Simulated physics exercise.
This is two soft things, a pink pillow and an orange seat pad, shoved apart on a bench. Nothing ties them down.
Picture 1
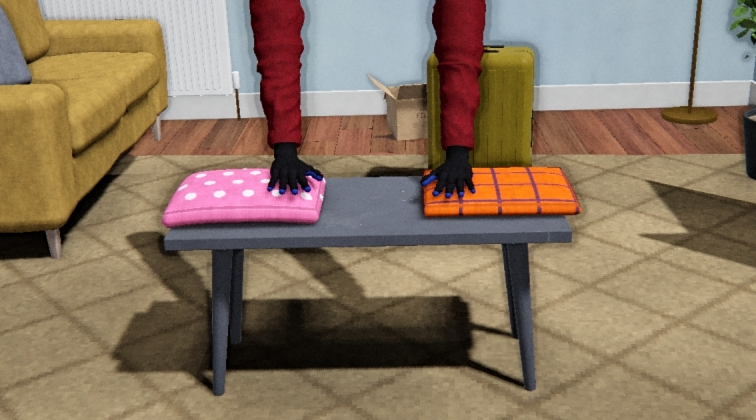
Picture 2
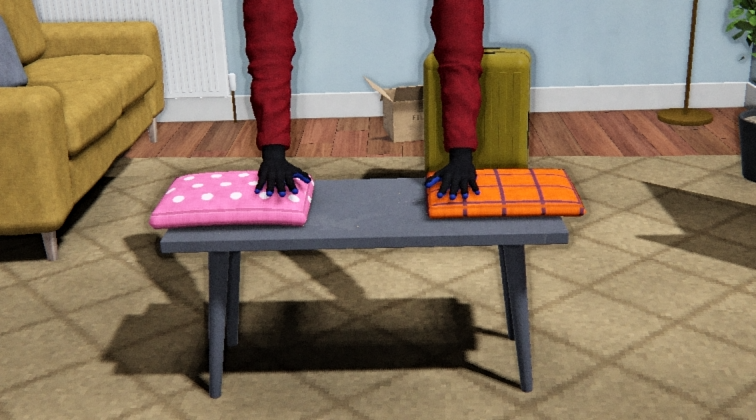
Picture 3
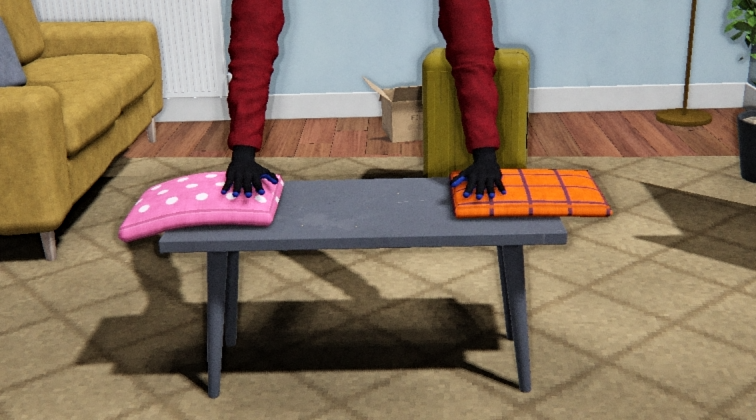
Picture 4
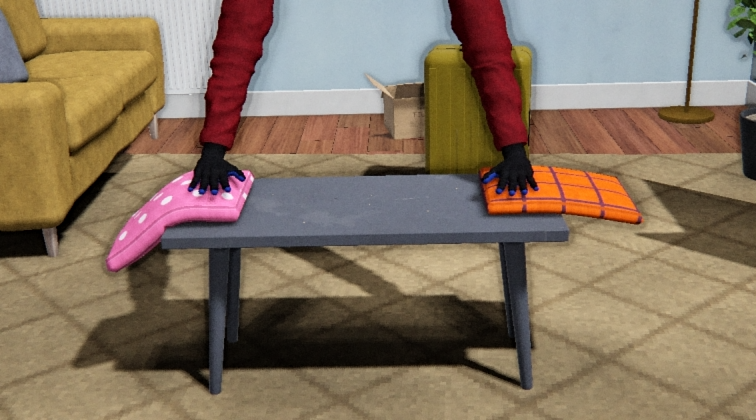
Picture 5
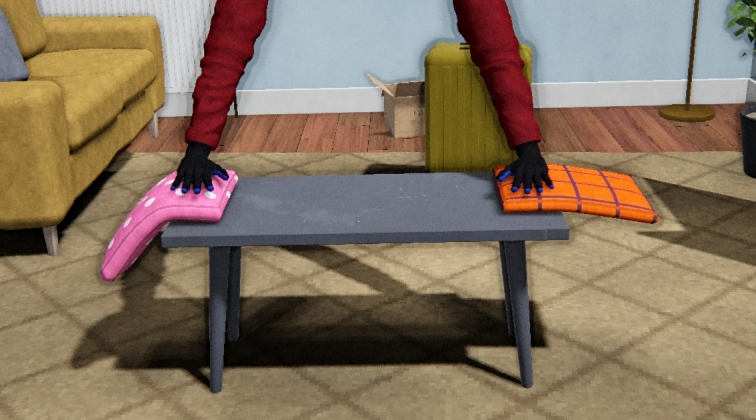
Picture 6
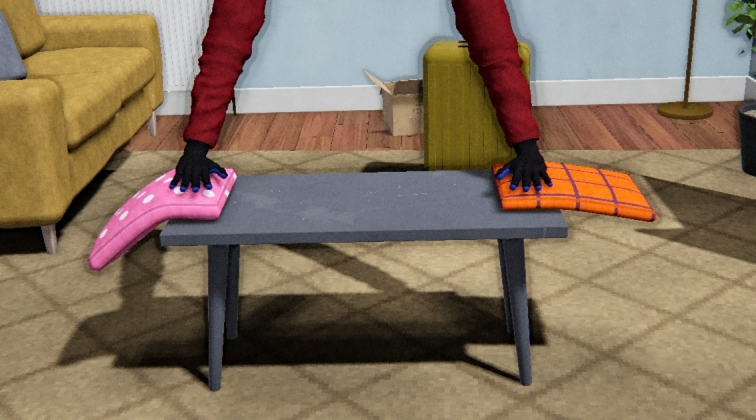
In a living room, two gloved hands pushed a pink spotted pillow left and an orange checked pad right across a grey bench until both stuck out past its ends, the pink one bending downward.
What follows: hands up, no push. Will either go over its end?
As it turns out, the pink pillow goes down and the orange seat pad slumps off the end.
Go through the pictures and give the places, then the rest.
In the first frame, pillow tip (171, 209); seat pad tip (573, 199).
In the second frame, pillow tip (160, 213); seat pad tip (577, 201).
In the third frame, pillow tip (130, 225); seat pad tip (602, 203).
In the fourth frame, pillow tip (119, 256); seat pad tip (633, 209).
In the fifth frame, pillow tip (114, 266); seat pad tip (648, 209).
In the sixth frame, pillow tip (102, 255), well over half past the edge; seat pad tip (646, 207), well over half past the edge.
Then, 0.38 s on from there, pillow falling near (148, 296); seat pad falling near (568, 219).
Then, 0.64 s on from there, pillow on the floor near (111, 353); seat pad on the floor near (588, 315).
In the end, pillow on the floor near (104, 355); seat pad on the floor near (602, 339). The pink pillow slumps off the end and the orange seat pad tips over and falls.
